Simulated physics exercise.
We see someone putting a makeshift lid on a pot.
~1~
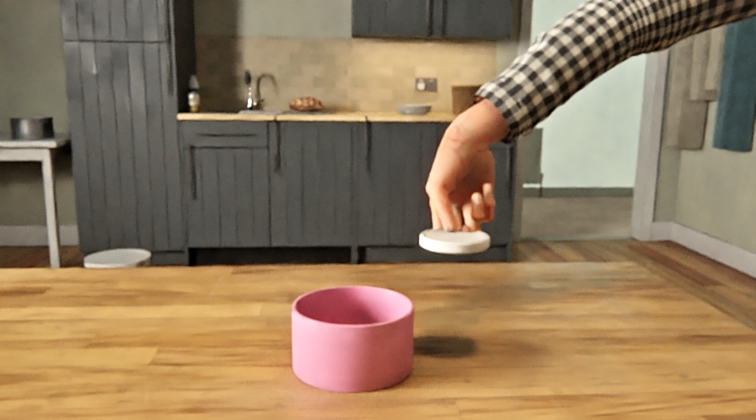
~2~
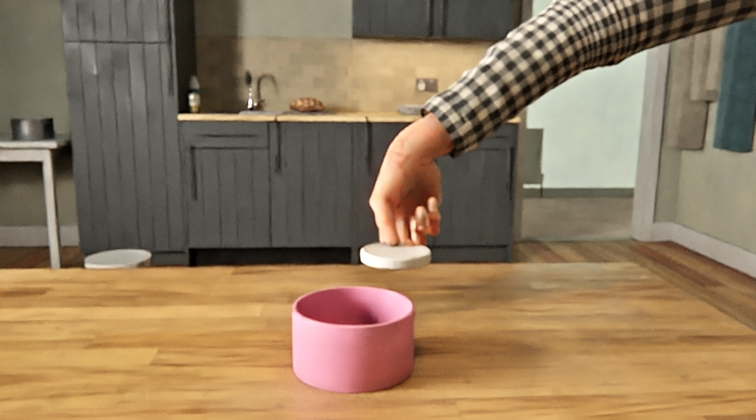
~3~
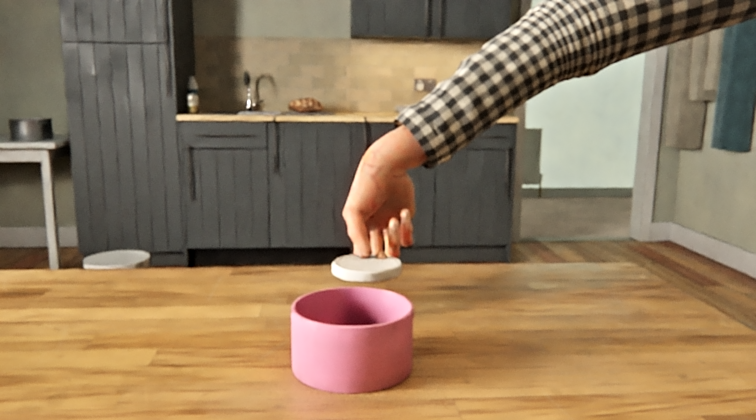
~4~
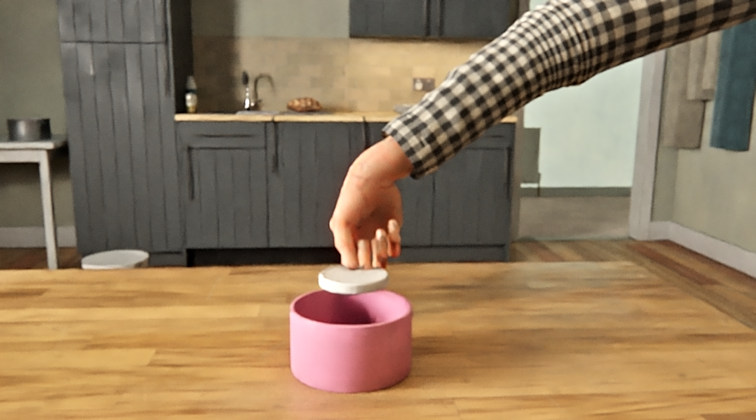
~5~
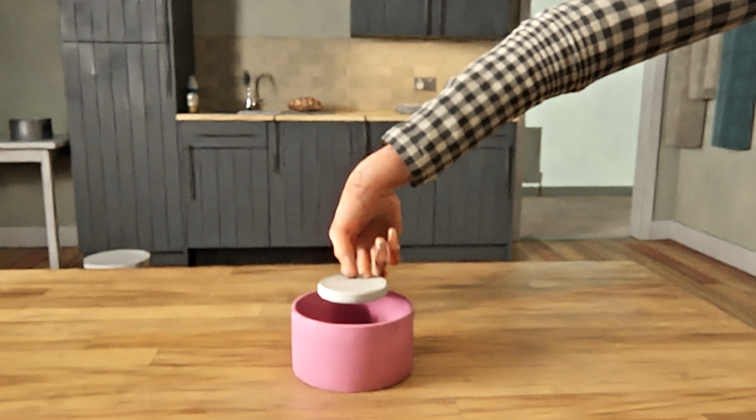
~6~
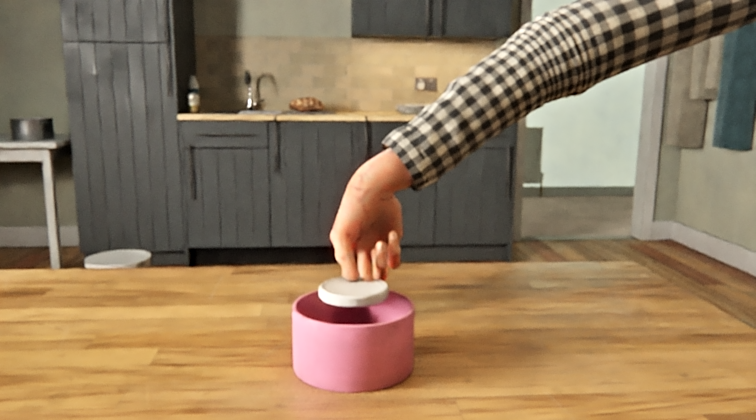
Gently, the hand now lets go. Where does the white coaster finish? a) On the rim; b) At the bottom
The answer is b.
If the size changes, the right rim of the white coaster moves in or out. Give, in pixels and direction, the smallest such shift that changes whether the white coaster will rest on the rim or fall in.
Shift: 24 px, rightward.
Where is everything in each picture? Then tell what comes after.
The first frame shows still on the way; white coaster (455, 241); cup (353, 335).
The second frame shows still on the way; white coaster (396, 255); cup (354, 335).
The third frame shows still on the way; white coaster (367, 268); cup (353, 335).
The fourth frame shows still on the way; white coaster (354, 279); cup (352, 335).
The fifth frame shows still on the way; white coaster (353, 288); cup (353, 334).
The sixth frame shows in place, still held; white coaster (354, 291); cup (354, 335).
Then, 0.16 s later than the last frame, white coaster dropping near (354, 351).
Then, 0.24 s later than the last frame, white coaster fallen near (354, 351).
When it is over, the white coaster drops inside, near (354, 355).
